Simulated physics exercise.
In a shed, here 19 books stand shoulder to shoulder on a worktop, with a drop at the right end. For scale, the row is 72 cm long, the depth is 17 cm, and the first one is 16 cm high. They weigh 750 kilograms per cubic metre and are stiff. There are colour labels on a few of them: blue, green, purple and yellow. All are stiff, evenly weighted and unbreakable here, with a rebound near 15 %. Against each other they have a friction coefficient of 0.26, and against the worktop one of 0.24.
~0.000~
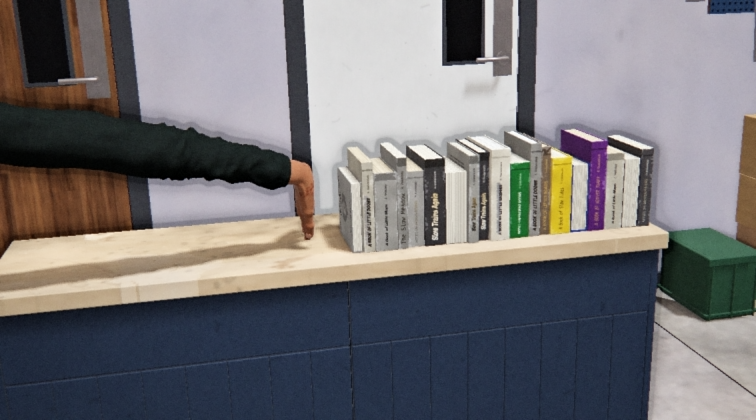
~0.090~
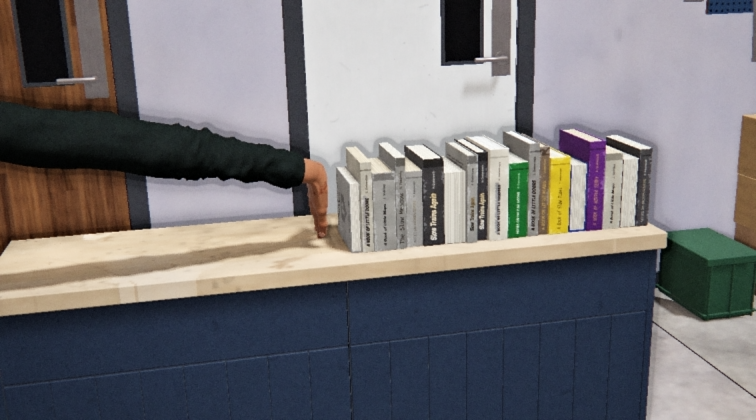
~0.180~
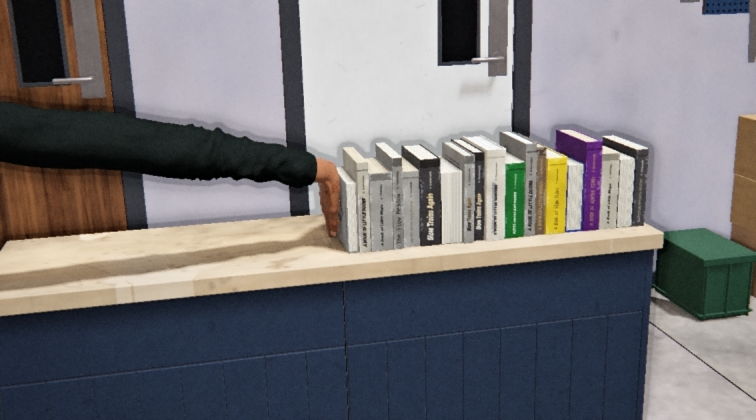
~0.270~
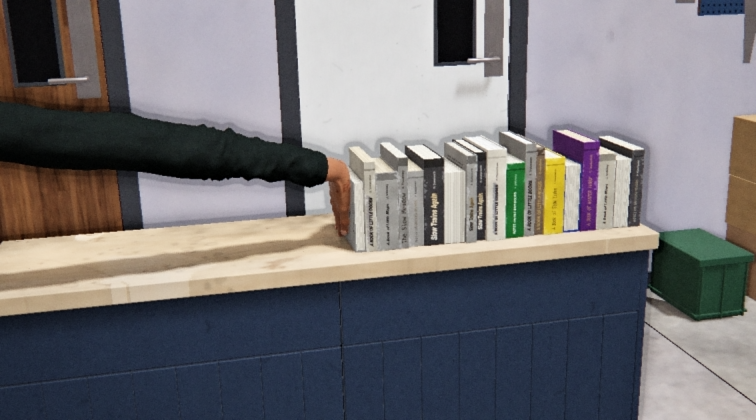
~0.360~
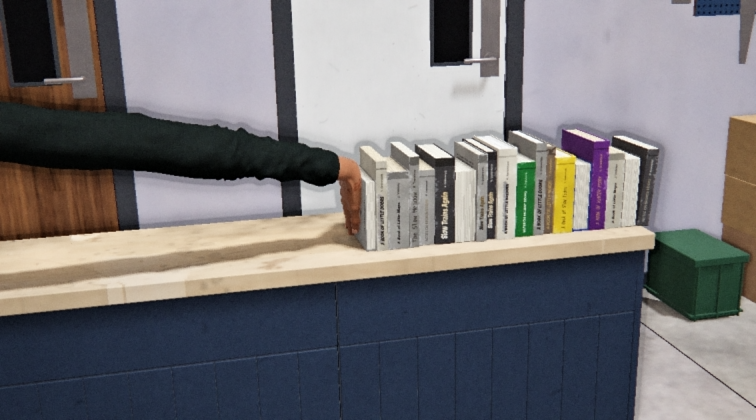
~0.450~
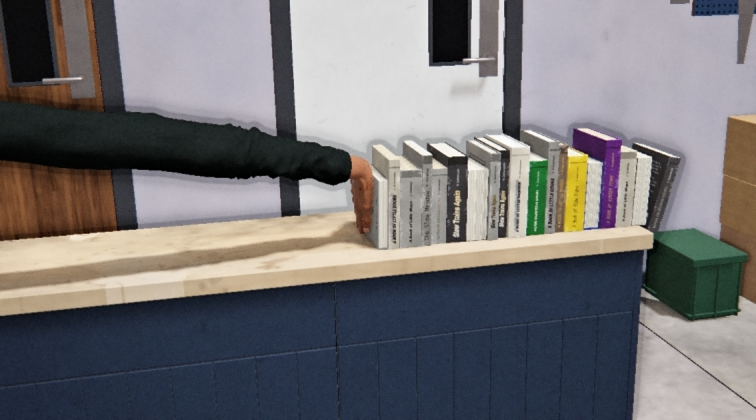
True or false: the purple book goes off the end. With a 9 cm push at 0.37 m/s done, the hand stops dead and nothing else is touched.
True.
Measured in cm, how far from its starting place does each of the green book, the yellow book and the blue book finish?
So green shifts 10 cm, yellow shifts 10 cm and blue shifts 10 cm.
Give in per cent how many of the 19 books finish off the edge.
20 %.
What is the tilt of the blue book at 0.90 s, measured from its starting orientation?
Some 10°.
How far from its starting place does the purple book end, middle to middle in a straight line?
Roughly 85 cm.
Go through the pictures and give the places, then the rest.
In the first frame (pixels give the middle of a visible side; the camera pans a little), hand (298, 192) 7 cm from the first; purple book (598, 187); yellow book (561, 196); blue book (580, 198); none has stirred.
Hand (311, 190) 41 mm from the first; purple book (596, 187), in the second frame.
Hand (323, 189) 7 mm from the first; purple book (593, 187), in the third frame.
Hand (333, 189) 26 mm in; purple book (590, 187); movement in 9 of them, in the fourth frame.
Hand (344, 188) 59 mm in; purple book (599, 186) 37 mm from its place; green book (525, 200) 44 mm from its place; steepest lean 5°, the book at (648, 188); movement in 19 of them, in the fifth frame.
Hand (356, 187) 9 cm in; purple book (611, 185) 7 cm from its place; green book (537, 199) 8 cm from its place; yellow book (576, 194) 7 cm from its place; steepest lean 14°, the book at (664, 195); movement in 19 of them, in the sixth frame.
After 0.58 s, 1 of the 19 books off the edge; purple book 9° from how it stood; yellow book 9° from how it stood.
After 0.90 s, 2 of the 19 books off the edge; purple book 35° from how it stood; blue book 9° from how it stood.
After 1.34 s, 4 of the 19 books off the edge; purple book on its side; green book 8 cm from its place.
In the end (2.1 s), 4 of the 19 books off the edge; purple book on its side; blue book 8 cm from its place; yellow book 8 cm from its place. From the last view, middles, blue book near (580, 188).
